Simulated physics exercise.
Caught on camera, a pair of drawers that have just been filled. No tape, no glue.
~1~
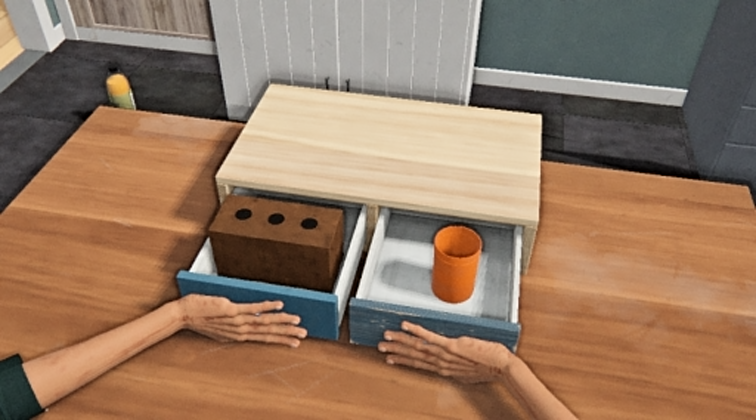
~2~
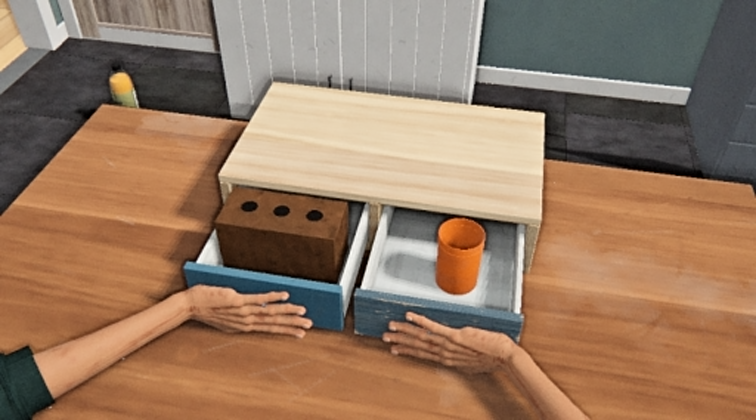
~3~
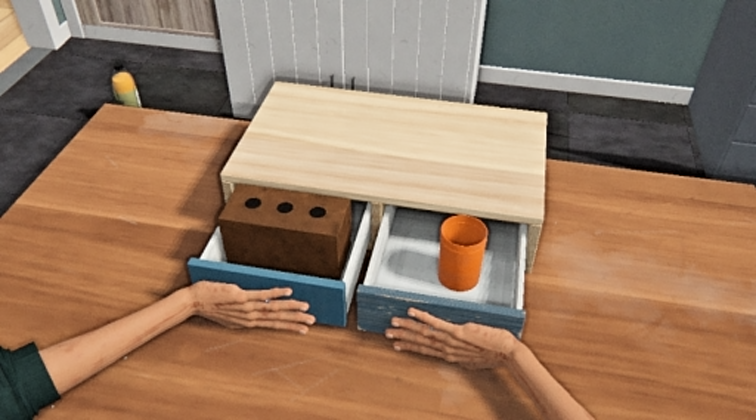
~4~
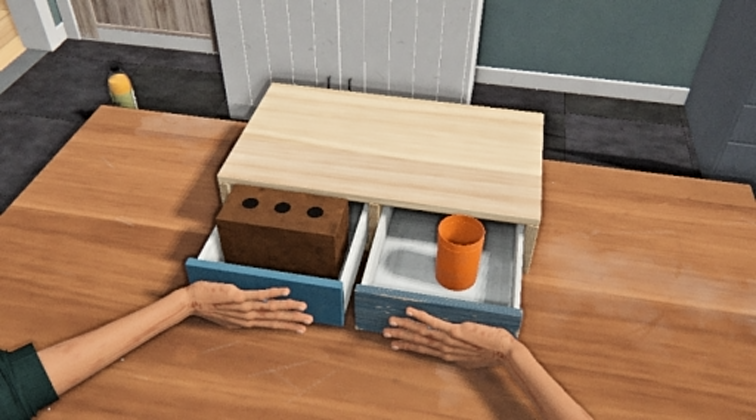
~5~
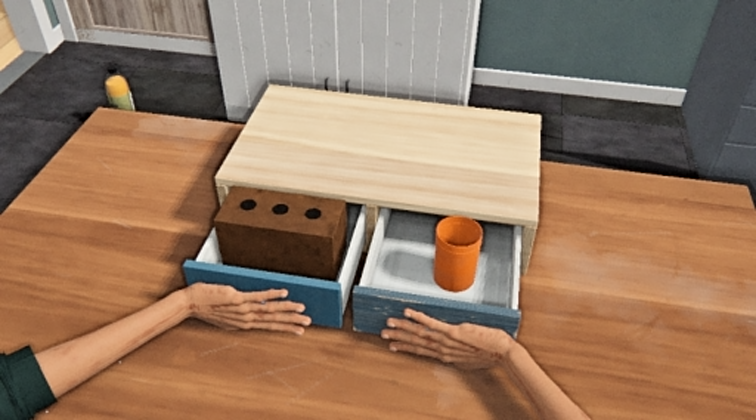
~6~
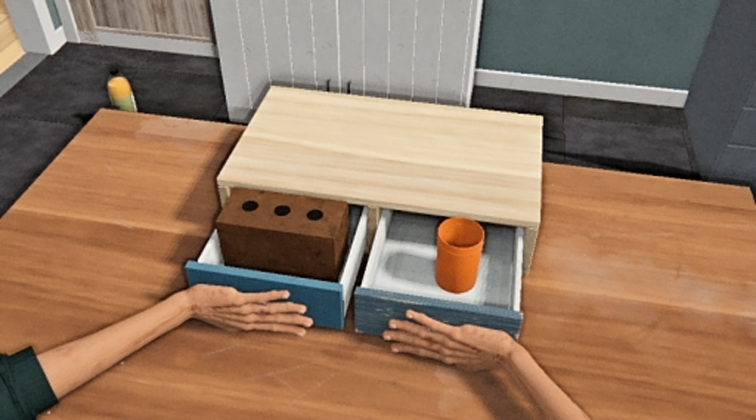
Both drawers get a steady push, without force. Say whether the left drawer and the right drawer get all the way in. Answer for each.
The left drawer will not close, the right drawer will not close.
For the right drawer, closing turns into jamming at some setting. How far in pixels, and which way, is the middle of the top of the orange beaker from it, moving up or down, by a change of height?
A shift of 8 pixels, going down.
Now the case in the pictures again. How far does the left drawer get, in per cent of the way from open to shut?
Some 10 per cent of the way.
Then, 0.30 s after the last picture, left drawer starting in; right drawer starting in.
Then, 0.50 s after the last picture, left drawer stopped, still ajar; right drawer about half in.
At rest, the left drawer jams; the right drawer jams.
